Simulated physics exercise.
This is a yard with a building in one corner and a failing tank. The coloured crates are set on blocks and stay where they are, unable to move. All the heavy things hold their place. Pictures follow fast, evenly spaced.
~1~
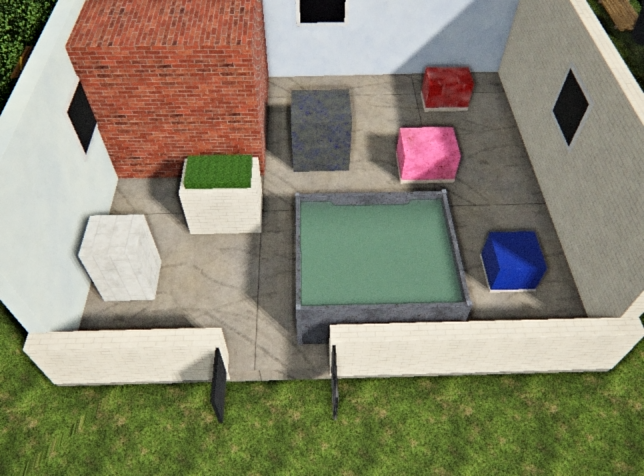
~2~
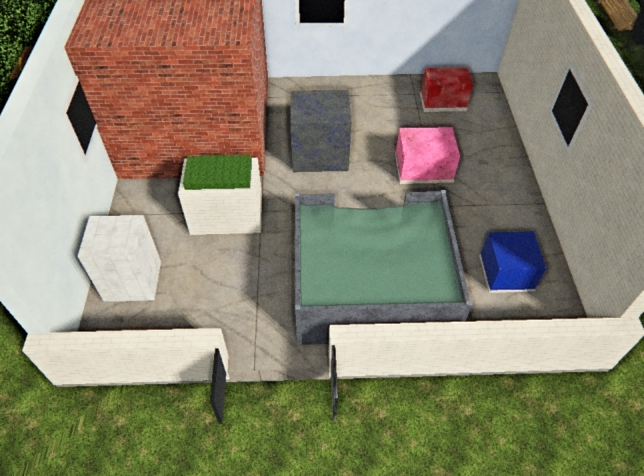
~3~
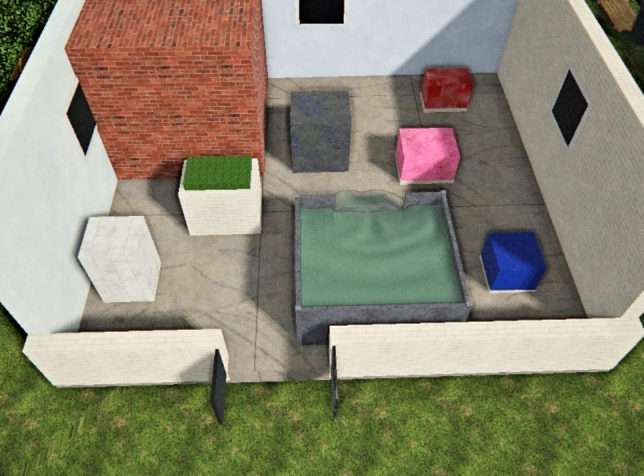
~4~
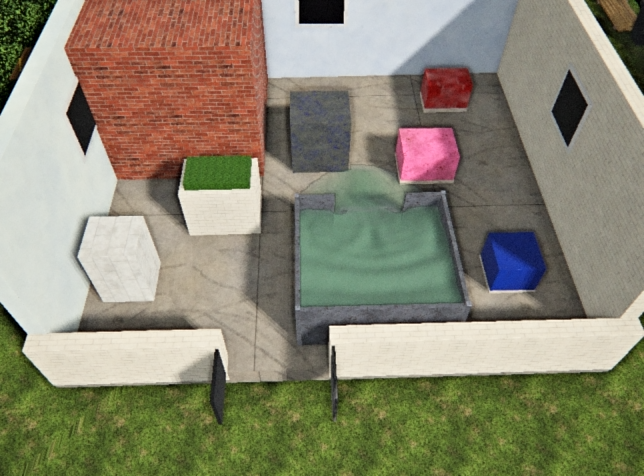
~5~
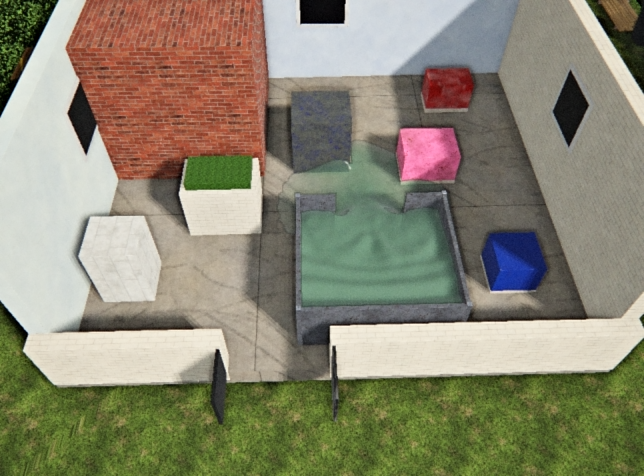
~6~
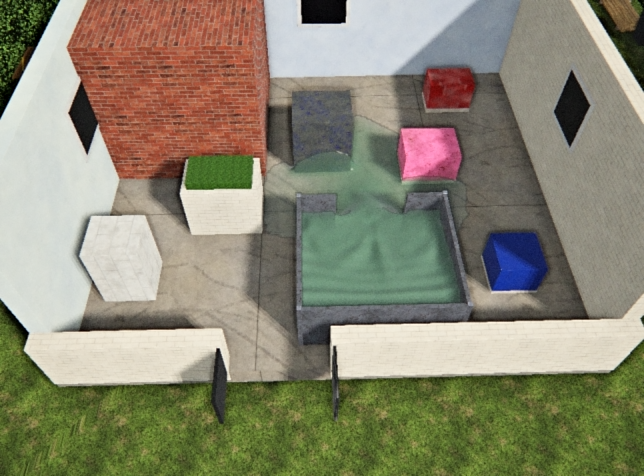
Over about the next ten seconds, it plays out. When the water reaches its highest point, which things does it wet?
At the end, red crate: Wet. Pink crate: Wet. Blue crate: Wet.
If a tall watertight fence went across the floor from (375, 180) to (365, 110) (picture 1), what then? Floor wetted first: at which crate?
My answer: The one in pink.
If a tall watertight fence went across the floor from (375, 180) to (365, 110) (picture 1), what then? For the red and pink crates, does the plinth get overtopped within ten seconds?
The red crate is wetted; the pink crate takes water.
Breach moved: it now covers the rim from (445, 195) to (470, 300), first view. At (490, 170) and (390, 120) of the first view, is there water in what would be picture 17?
Point one: Reached by the flood; point two: Still bare.
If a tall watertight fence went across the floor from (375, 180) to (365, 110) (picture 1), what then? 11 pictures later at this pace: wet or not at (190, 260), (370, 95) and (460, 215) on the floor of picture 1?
As listed: Free of water, flooded, under water.
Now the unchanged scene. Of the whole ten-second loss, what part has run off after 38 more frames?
Share gone: About 15 %.
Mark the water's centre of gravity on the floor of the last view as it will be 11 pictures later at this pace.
Close to pixel (360, 216).
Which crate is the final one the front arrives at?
My answer is the blue crate.
A moment on, water covers 30 % of the floor; the red crate water round its plinth, the pink crate water round its plinth, the blue crate not reached.
Next, water covers 55 % of the floor; the red crate water round its plinth, the pink crate water round its plinth, the blue crate water round its plinth.
Then, water covers 75 % of the floor; the red crate water round its plinth, the pink crate water round its plinth, the blue crate water round its plinth.
Later, water covers 95 % of the floor; the red crate water round its plinth, the pink crate water round its plinth, the blue crate water round its plinth.
In the end, water covers 100 % of the floor; the red crate was topped, the pink crate was topped, the blue crate was topped.
